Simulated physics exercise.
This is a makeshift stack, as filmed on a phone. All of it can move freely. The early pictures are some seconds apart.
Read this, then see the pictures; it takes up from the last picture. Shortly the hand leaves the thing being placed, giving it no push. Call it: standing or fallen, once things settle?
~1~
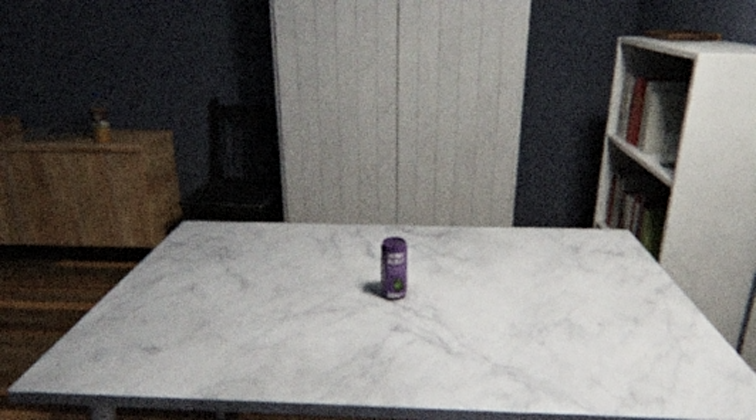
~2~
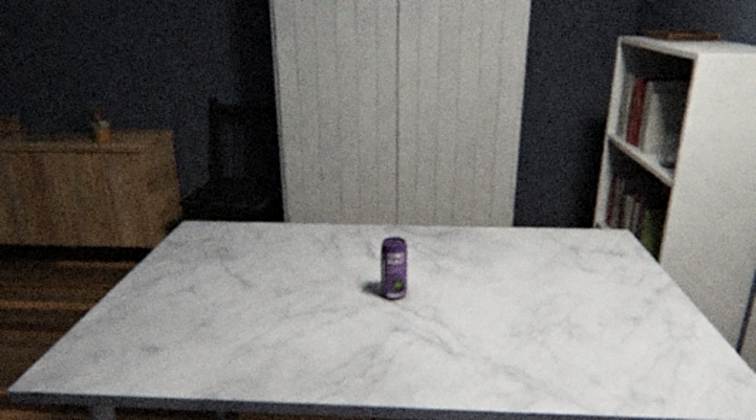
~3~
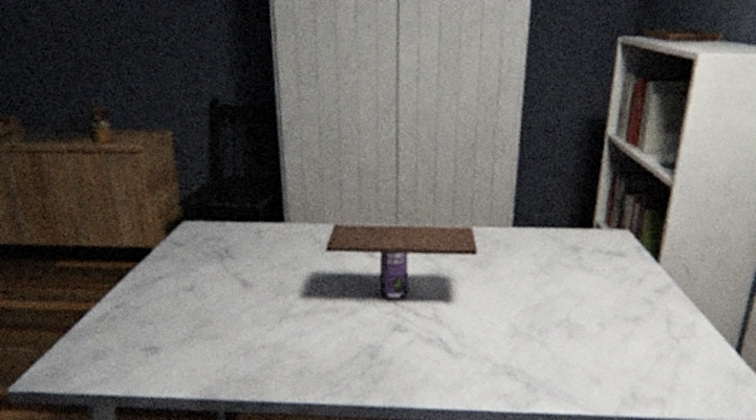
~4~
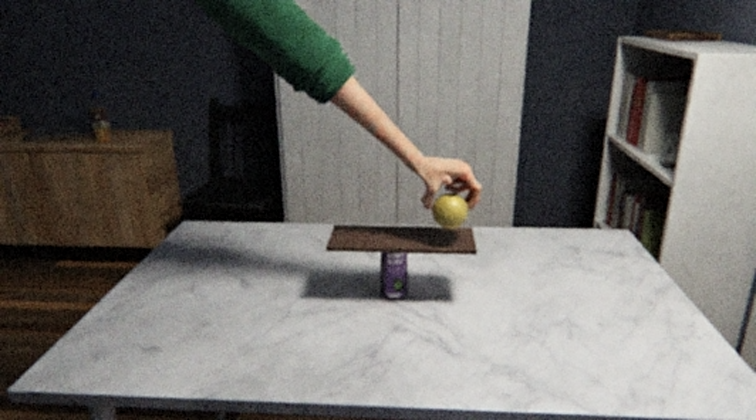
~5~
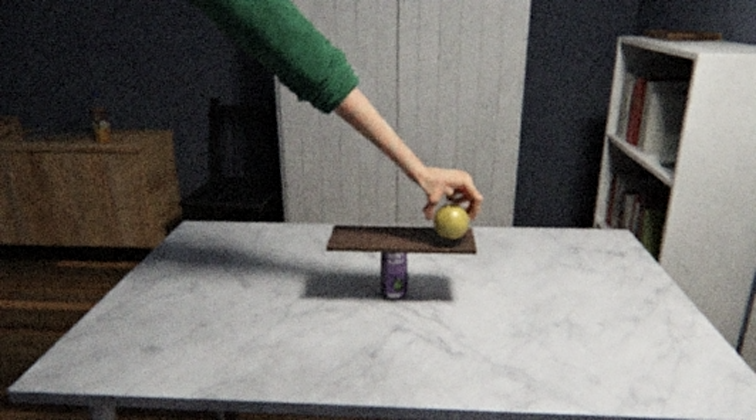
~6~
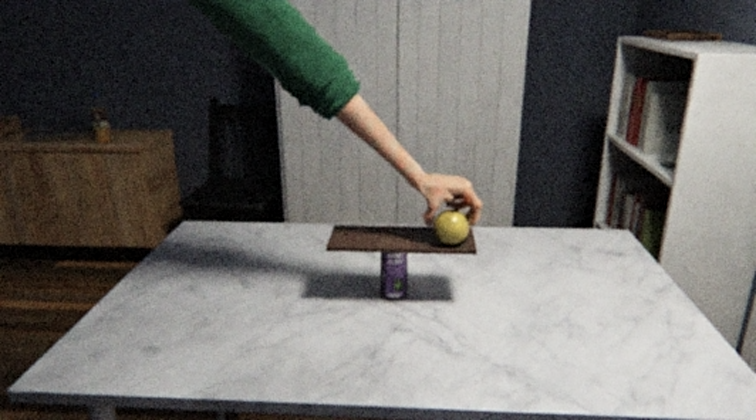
Fallen.
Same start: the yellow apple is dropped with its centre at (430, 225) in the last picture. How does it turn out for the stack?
Topples.
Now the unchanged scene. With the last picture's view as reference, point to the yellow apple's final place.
Roughly pixel (468, 291) in the last picture.
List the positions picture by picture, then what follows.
In the first picture, the last thing is not in view yet.
In the second picture, the last thing is not in view yet.
In the third picture, the last thing is not in view yet; brown board (402, 239).
In the fourth picture, on its way; yellow apple (450, 211); brown board (402, 239).
In the fifth picture, on its way; yellow apple (451, 221); brown board (402, 239).
In the sixth picture, set down, still held; yellow apple (451, 227); brown board (402, 239).
Then, 0.30 s past the last view, yellow apple now fallen; brown board rocked 48° from its first pose.
Then, 0.70 s past the last view, brown board rocked 55° from its first pose; purple can rocked 16° from its first pose.
Then, 0.90 s past the last view, brown board now fallen; purple can on its side.
Then, 1.10 s past the last view, purple can now fallen.
Finally, fallen, brown board, purple can and yellow apple. Final places as the last picture's camera would see them, yellow apple near (468, 291). The stack comes apart.
